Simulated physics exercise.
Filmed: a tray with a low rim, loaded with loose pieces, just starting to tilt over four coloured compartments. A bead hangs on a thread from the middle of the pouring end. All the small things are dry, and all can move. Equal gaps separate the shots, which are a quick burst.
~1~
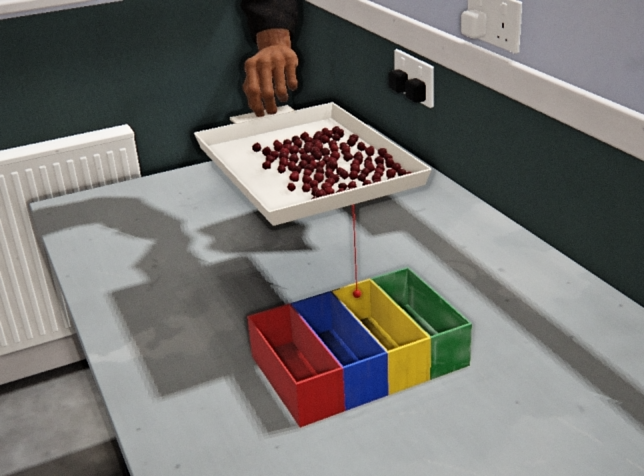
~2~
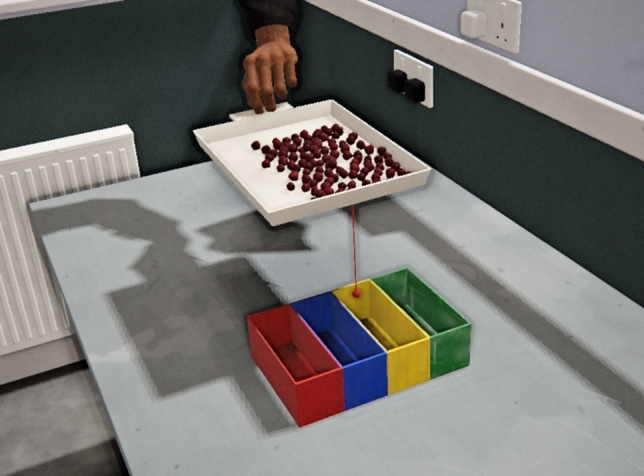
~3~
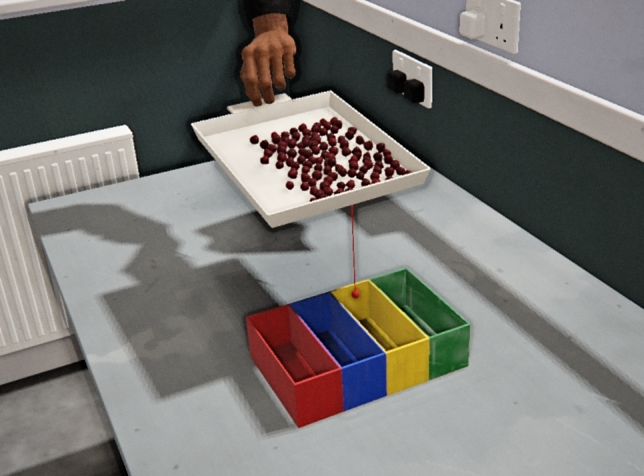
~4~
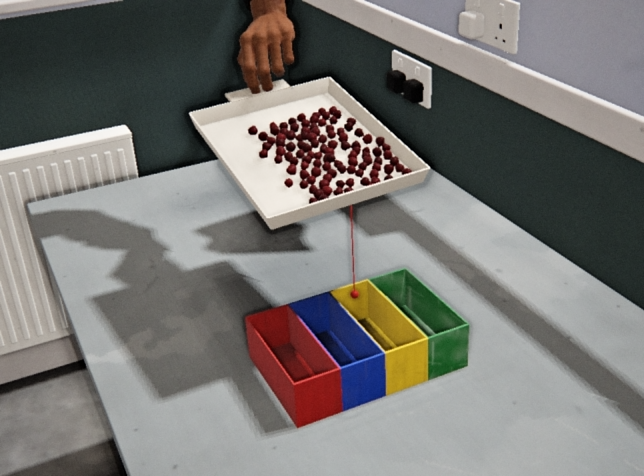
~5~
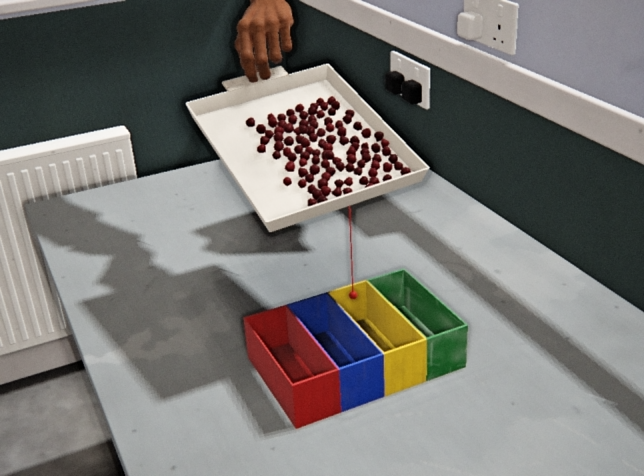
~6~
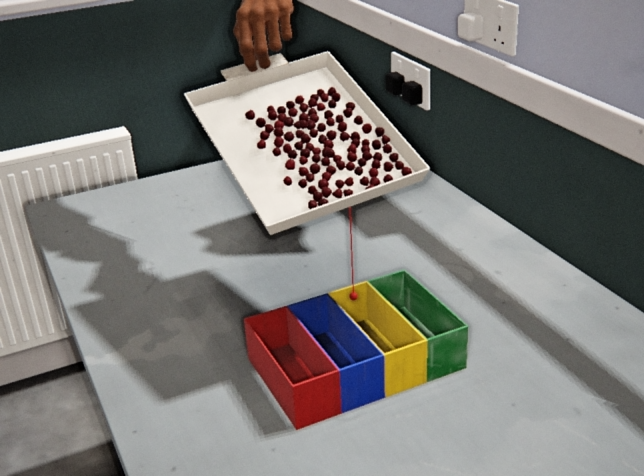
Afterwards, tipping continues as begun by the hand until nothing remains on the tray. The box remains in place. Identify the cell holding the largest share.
Largest share: Red.
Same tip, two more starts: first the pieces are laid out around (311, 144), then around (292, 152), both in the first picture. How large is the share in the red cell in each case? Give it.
Respectively 50 and 50 in a hundred.
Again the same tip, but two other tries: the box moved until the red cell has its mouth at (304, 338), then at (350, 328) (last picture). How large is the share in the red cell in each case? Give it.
Respectively 40 % and 30 %.
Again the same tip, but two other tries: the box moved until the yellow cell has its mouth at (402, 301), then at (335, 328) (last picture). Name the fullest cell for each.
In the first case it's red, in the second it's blue.
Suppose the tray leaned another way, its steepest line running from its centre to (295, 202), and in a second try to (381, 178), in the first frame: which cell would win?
Case 1 - the red cell. Case 2 - the green cell.
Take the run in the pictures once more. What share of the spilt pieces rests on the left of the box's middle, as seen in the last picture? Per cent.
About 50 per cent.
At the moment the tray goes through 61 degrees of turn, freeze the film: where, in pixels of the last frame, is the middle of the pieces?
Close to (322, 180).
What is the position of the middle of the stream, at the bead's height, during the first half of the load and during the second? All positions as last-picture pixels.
First around (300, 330), afterwards around (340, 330).
Soon, tray tipped steeply; nearly all on the tray; a stray few falling or outside the box.
A while on, tray tipped right over; nearly all on the tray; a small part in the red cell; a stray few in the blue cell; a stray few falling or outside the box.
Towards the end, tray tipped past a quarter turn; about a third in the red cell; about a quarter in the blue cell; a small part in the yellow cell; a stray few in the green cell; a small part falling or outside the box.
Finally, tray tipped past a quarter turn; about a third in the red cell; about a quarter in the blue cell; a small part in the yellow cell; a stray few in the green cell; a small part outside the box.
